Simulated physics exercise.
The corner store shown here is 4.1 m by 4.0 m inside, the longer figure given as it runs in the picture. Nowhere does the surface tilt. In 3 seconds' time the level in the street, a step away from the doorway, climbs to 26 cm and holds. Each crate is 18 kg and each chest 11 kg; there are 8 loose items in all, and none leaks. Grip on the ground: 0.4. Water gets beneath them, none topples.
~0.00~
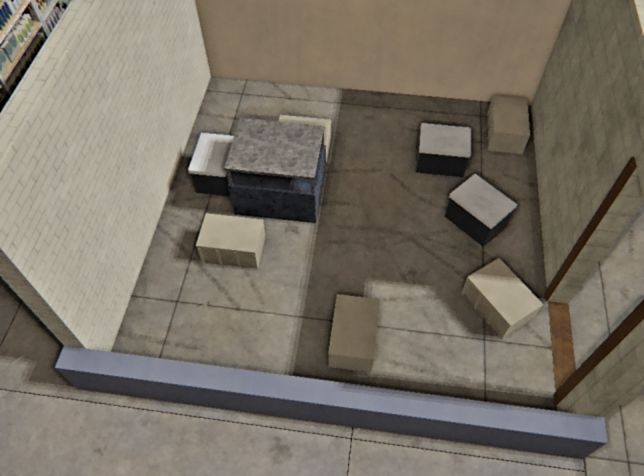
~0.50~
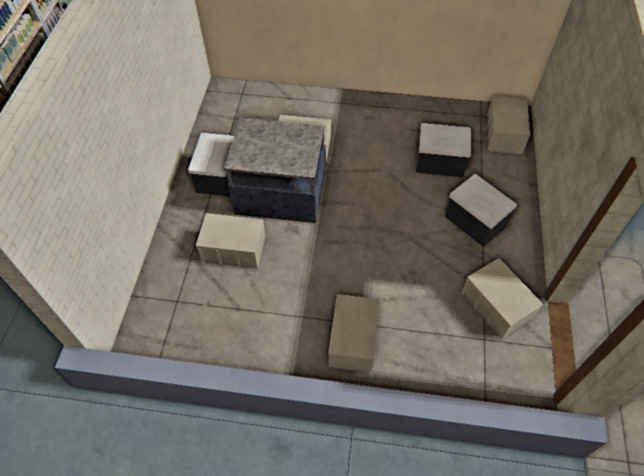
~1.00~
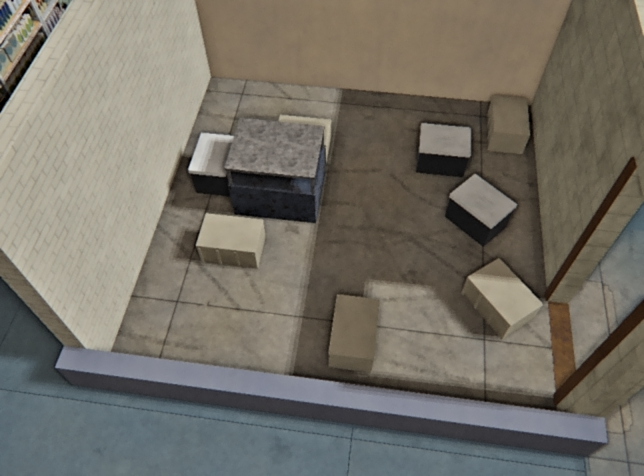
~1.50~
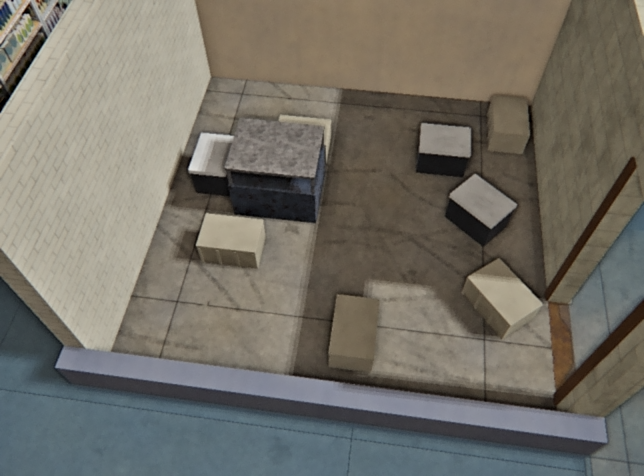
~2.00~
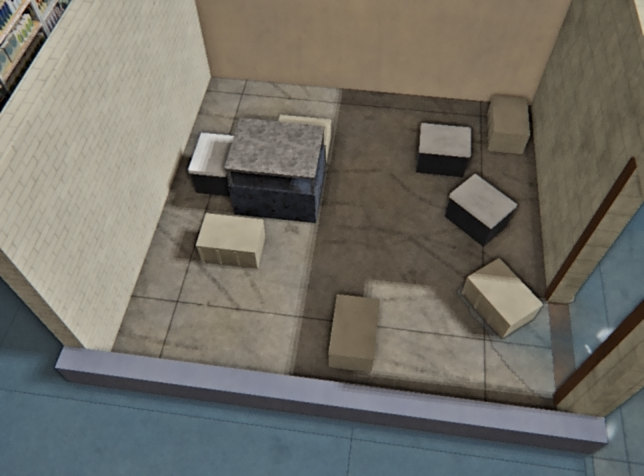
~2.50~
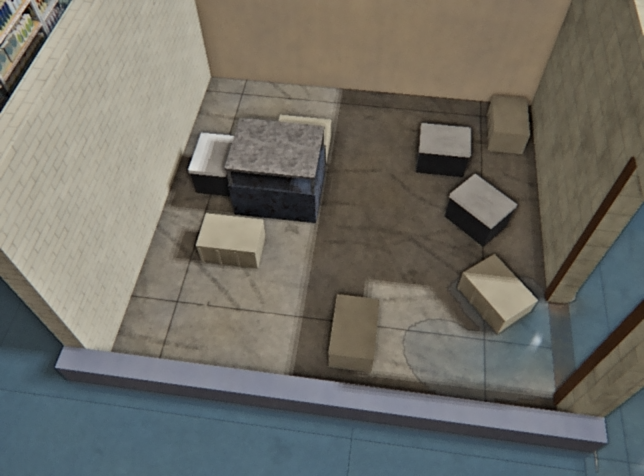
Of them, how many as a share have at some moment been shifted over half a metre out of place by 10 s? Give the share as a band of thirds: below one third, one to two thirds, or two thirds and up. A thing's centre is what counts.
The share is one to two thirds.
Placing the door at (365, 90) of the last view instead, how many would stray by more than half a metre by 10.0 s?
That gives 4 of them.
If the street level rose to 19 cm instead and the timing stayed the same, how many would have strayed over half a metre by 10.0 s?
So the tally would be 3.
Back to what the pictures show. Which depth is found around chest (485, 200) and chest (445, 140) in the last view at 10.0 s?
3 and 4 cm.
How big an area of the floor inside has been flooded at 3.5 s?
Wet area: Approx. 3.5 m2.
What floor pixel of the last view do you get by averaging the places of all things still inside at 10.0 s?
The centre is close to (384, 155).
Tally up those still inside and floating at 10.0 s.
Just then, the number is 5.
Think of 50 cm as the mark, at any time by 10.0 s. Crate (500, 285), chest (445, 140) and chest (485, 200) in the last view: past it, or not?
Taking them in turn, the first is beyond the limit, the second within the limit and the third within the limit.
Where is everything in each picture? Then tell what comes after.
A crate at (505, 291), on the bottom; a crate at (230, 232) rests on the ground; 0.0 m2 under water; 0 of 8 have shifted, in the first frame.
A crate at (505, 291) rests on the ground; a crate at (230, 232), on the bottom; water covers 0.0 m2; 0 of 8 have shifted, in the second frame.
A crate at (505, 291) rests on the ground; a crate at (230, 232), on the bottom; 0.0 m2 under water; 0 of 8 have shifted, in the third frame.
A crate at (505, 291), on the bottom; a crate at (230, 232), on the bottom; water covers 0.0 m2; 0 of 8 have shifted, in the fourth frame.
A crate at (505, 291), on the bottom; a crate at (230, 232) rests on the ground; water covers 0.3 m2; 0 of 8 have shifted, in the fifth frame.
A crate at (500, 286), on the bottom, 6 cm from its start; a crate at (230, 232) rests on the ground; water covers 0.9 m2; 1 of 8 have shifted, in the sixth frame.
After 3.5 s 1 of 8 are over 50 cm from their spots; 0 afloat.
After 4.5 s 2 of 8 are over 50 cm from their spots; 0 afloat.
After 7.0 s 4 of 8 are over 50 cm from their spots; 2 afloat.
After 10.0 s 4 of 8 are over 50 cm from their spots, and 4 have been at some point; 5 afloat.
